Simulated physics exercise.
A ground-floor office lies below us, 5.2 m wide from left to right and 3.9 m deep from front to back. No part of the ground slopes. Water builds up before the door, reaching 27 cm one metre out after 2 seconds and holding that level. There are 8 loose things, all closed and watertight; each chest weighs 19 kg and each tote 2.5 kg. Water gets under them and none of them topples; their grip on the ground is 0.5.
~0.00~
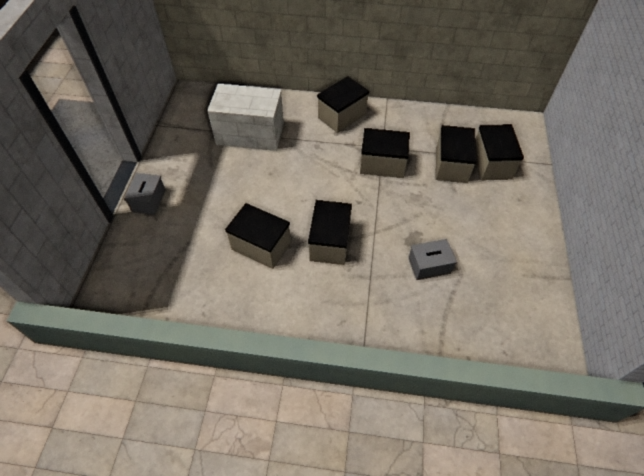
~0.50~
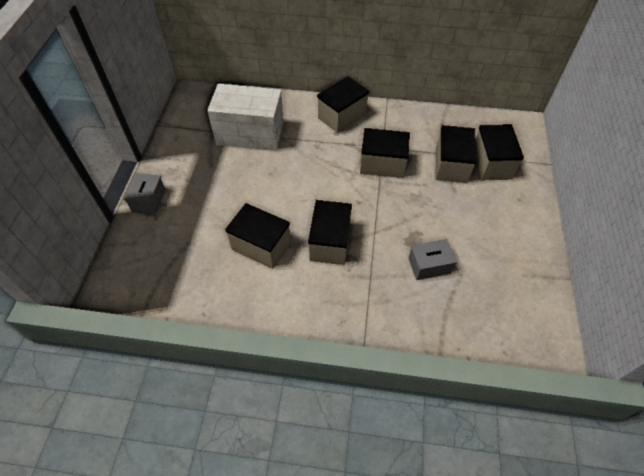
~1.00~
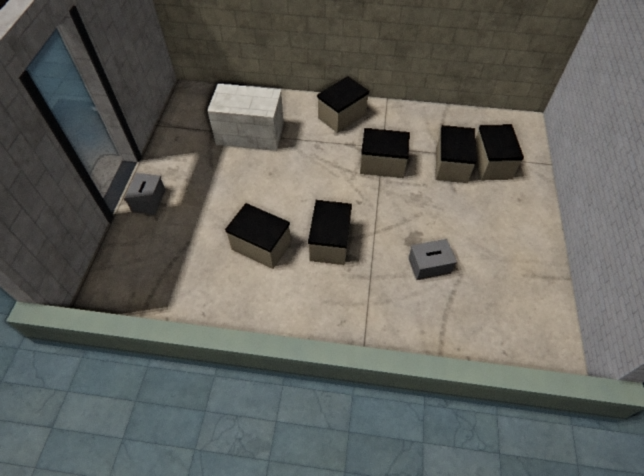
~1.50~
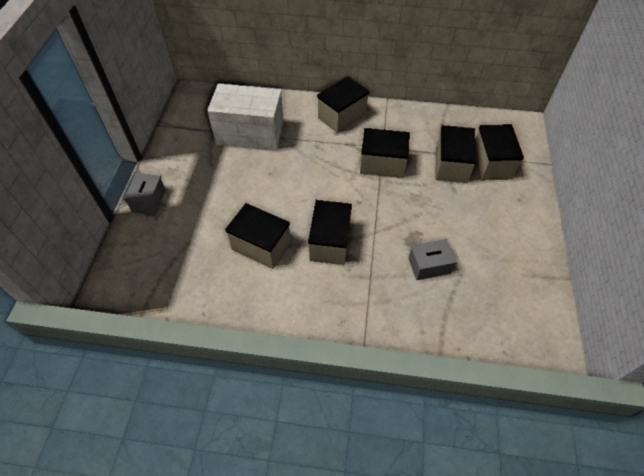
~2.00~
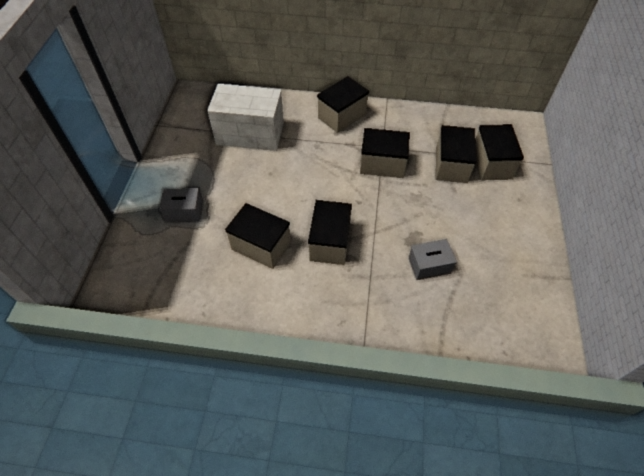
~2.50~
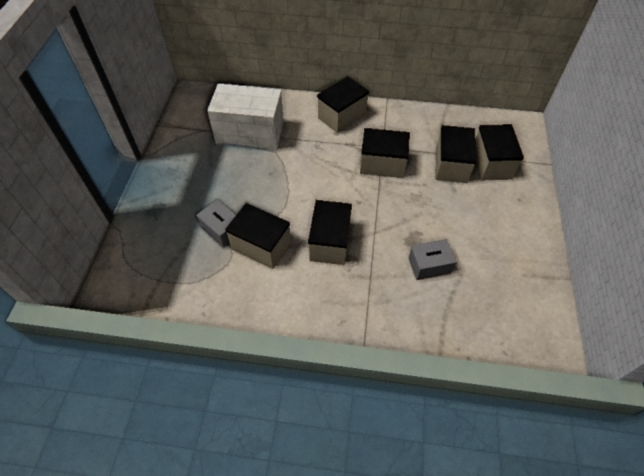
A pale, bare-floored office with grey walls is seen from high above, with a doorway at the left and a low green wall along the near side. A white block stands at the back left, six black-topped tan boxes are spread about, and two small grey boxes sit by the doorway and at right. Blue water covers the tiles outside, then spreads in through the doorway, pushing the left grey box rightward and turning it beside a black-topped one, while the rest and the camera stay still.
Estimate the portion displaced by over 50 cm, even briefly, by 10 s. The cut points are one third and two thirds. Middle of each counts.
It's shaping up to be some of them, a third to two thirds.
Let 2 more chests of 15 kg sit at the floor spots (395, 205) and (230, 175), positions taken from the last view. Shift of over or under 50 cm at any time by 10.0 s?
So the first ends up beyond that distance while the second ends up beyond that distance.
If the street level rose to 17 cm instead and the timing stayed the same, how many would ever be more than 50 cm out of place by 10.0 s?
With that change, 2 of them.
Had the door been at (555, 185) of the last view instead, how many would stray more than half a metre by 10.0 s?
Then 8 of them would.
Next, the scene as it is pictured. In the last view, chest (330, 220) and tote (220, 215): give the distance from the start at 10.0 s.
Shifts: 50 cm / 450 cm.
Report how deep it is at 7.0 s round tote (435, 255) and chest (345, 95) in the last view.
First about 4 cm, second about 5 cm.
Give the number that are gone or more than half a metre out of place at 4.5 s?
The count is 1.
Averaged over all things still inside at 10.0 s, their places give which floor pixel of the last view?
They average out to somewhere around (437, 210).
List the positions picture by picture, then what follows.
The first picture shows a tote at (143, 187), on the bottom; a chest at (257, 225), on the bottom; 0.0 m2 under water; 0 of 8 have shifted.
The second picture shows a tote at (143, 187), on the bottom; a chest at (257, 225), on the bottom; water covers 0.0 m2; 0 of 8 have shifted.
The third picture shows a tote at (143, 187), on the bottom; a chest at (257, 225) rests on the ground; 0.0 m2 under water; 0 of 8 have shifted.
The fourth picture shows a tote at (143, 187), on the bottom; a chest at (257, 225) rests on the ground; 0.1 m2 under water; 0 of 8 have shifted.
The fifth picture shows a tote at (179, 199) rests on the ground, 48 cm from its start; a chest at (257, 225), on the bottom; 0.9 m2 under water; 1 of 8 have shifted.
The sixth picture shows a tote at (219, 217), on the bottom, 102 cm from its start; a chest at (258, 226) rests on the ground; water covers 3.1 m2; 1 of 8 have shifted.
After 3.5 s 1 of 8 are over 50 cm from their spots; 1 afloat.
After 4.5 s 1 of 8 are over 50 cm from their spots; 1 afloat.
After 7.0 s 2 of 8 are over 50 cm from their spots; 2 afloat.
After 10.0 s 5 of 8 are over 50 cm from their spots, and 5 have been at some point; 7 afloat.
